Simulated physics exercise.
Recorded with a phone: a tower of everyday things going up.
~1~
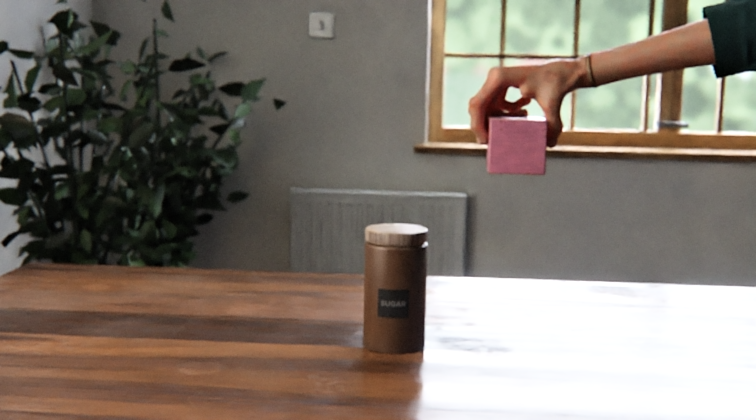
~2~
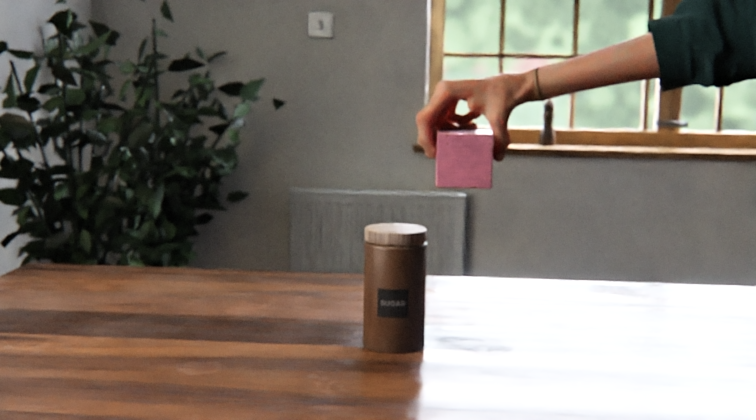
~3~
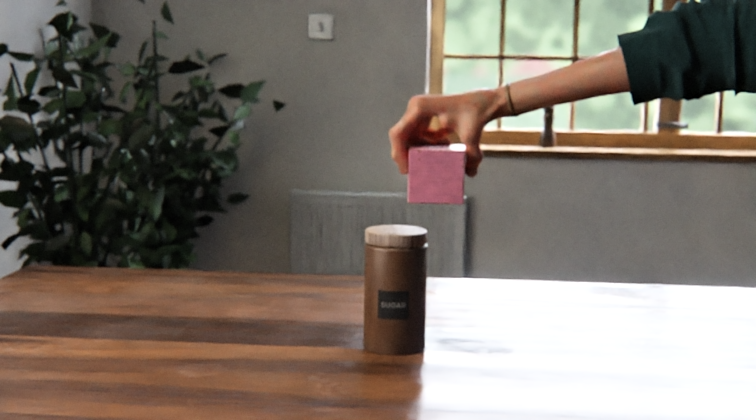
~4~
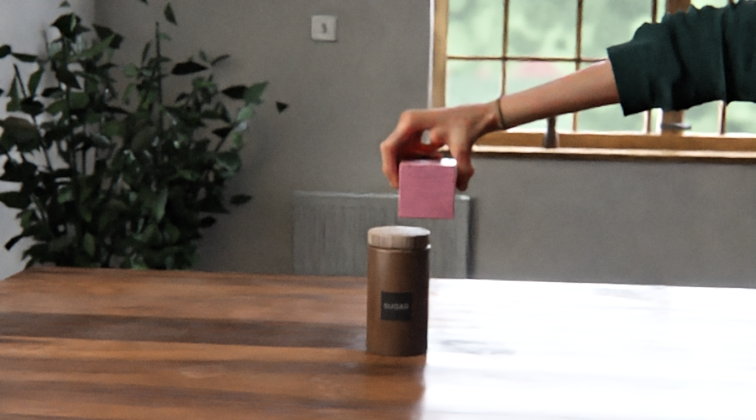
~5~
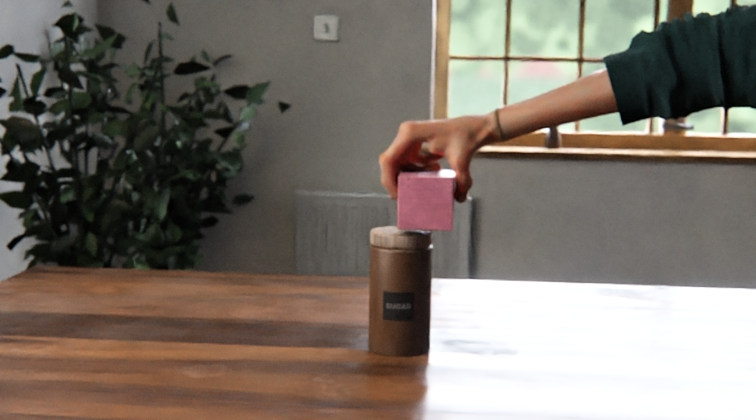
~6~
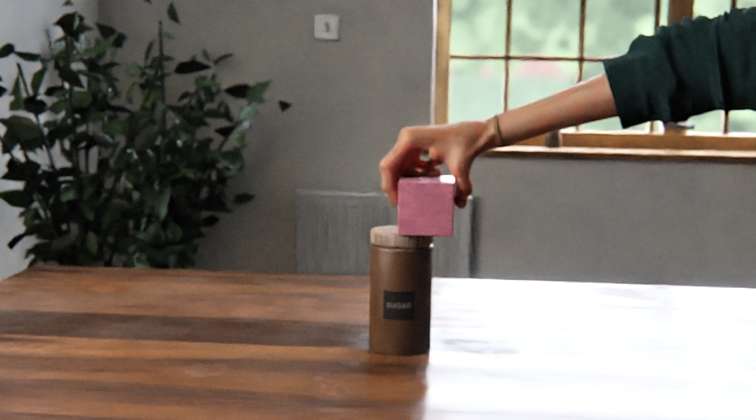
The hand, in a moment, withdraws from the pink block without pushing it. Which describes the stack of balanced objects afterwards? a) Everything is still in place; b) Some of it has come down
The answer is a.
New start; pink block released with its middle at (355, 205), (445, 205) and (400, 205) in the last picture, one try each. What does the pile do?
Well, in the first case it tumbles down, in the second it tumbles down, and in the third it stays steady.
Then, 0.70 s later than the last frame, all is still.
Then, 1.60 s later than the last frame, pink block resting near (427, 206).
When it is over, both as before. End places, in pixels of the last picture, pink block near (427, 206). The pile holds.
